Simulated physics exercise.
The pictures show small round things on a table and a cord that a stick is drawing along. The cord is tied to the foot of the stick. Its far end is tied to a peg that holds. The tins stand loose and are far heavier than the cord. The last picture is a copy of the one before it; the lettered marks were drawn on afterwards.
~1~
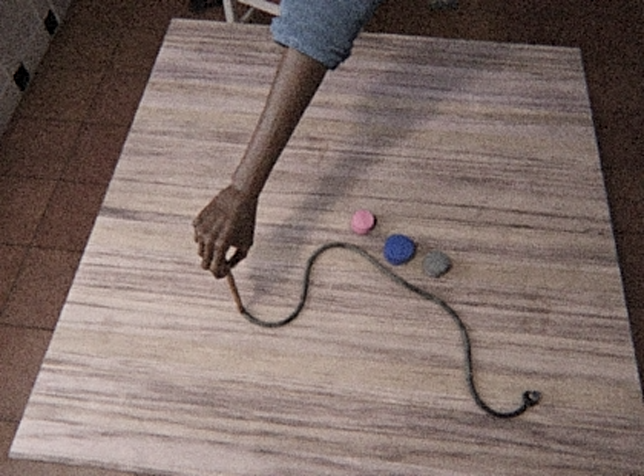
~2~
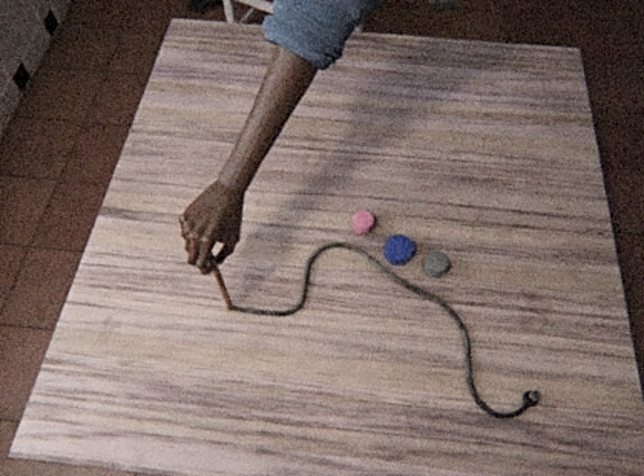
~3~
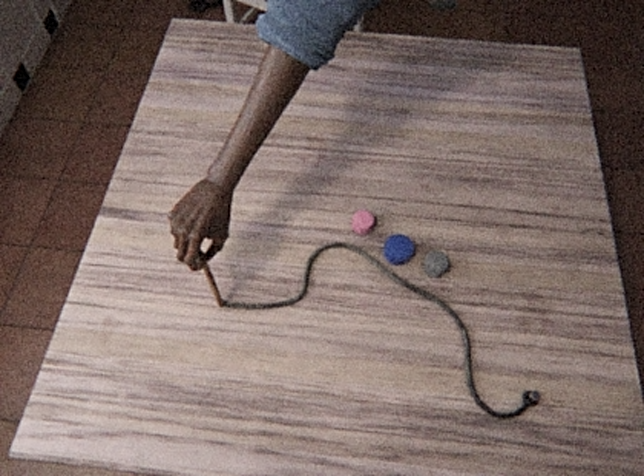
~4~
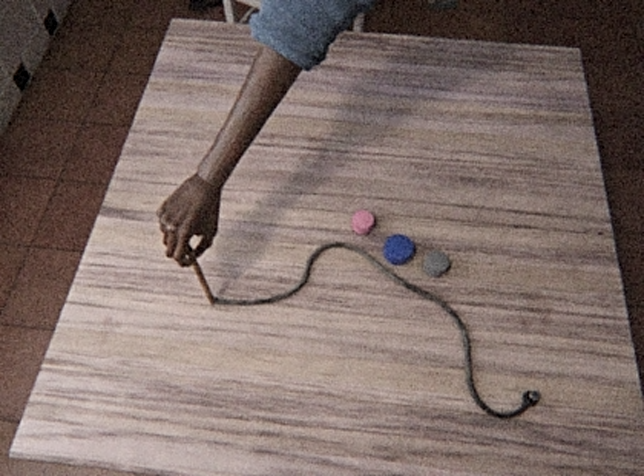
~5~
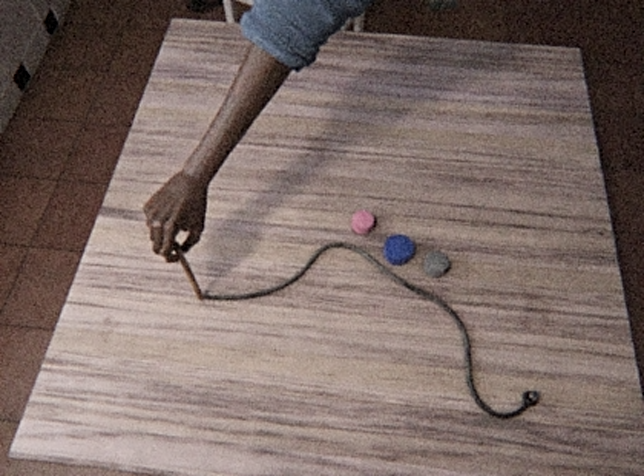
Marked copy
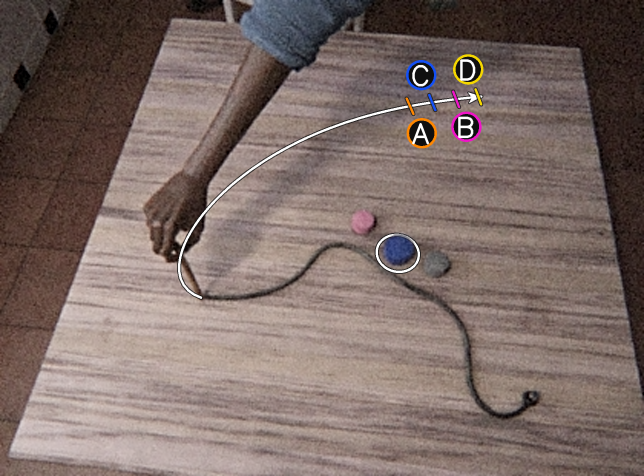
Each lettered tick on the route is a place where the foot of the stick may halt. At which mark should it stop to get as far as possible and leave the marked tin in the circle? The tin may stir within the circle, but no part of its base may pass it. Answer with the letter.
At B, and not beyond.
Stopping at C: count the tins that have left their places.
One.
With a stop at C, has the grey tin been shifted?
No.
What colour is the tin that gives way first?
The pink tin.
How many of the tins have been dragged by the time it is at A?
By then, none.
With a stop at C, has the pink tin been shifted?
By then, yes.
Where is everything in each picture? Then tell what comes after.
In the first frame, peg (533, 397); blue tin (399, 250); grey tin (436, 264).
In the second frame, grey tin (436, 264); pink tin (363, 223).
In the third frame, peg (533, 397); blue tin (399, 250).
In the fourth frame, grey tin (436, 264); pink tin (363, 223).
In the fifth frame, peg (533, 397); blue tin (399, 250); grey tin (436, 264).
On the copy, A at (410, 106); B at (456, 99); C at (432, 102); D at (478, 97); the ring at (398, 253); the route from (201, 298) via (295, 144) to (482, 96).
On B. First, foot of the stick (233, 185); blue tin (399, 250).
Then, foot of the stick (349, 122); blue tin (399, 250).
Finally, foot of the stick (456, 100); blue tin (399, 250); pink tin (395, 221); the blue tin is still in its ring.
By contrast, A is safe but short; C is safe but short; D drags the ringed tin to (413, 245).
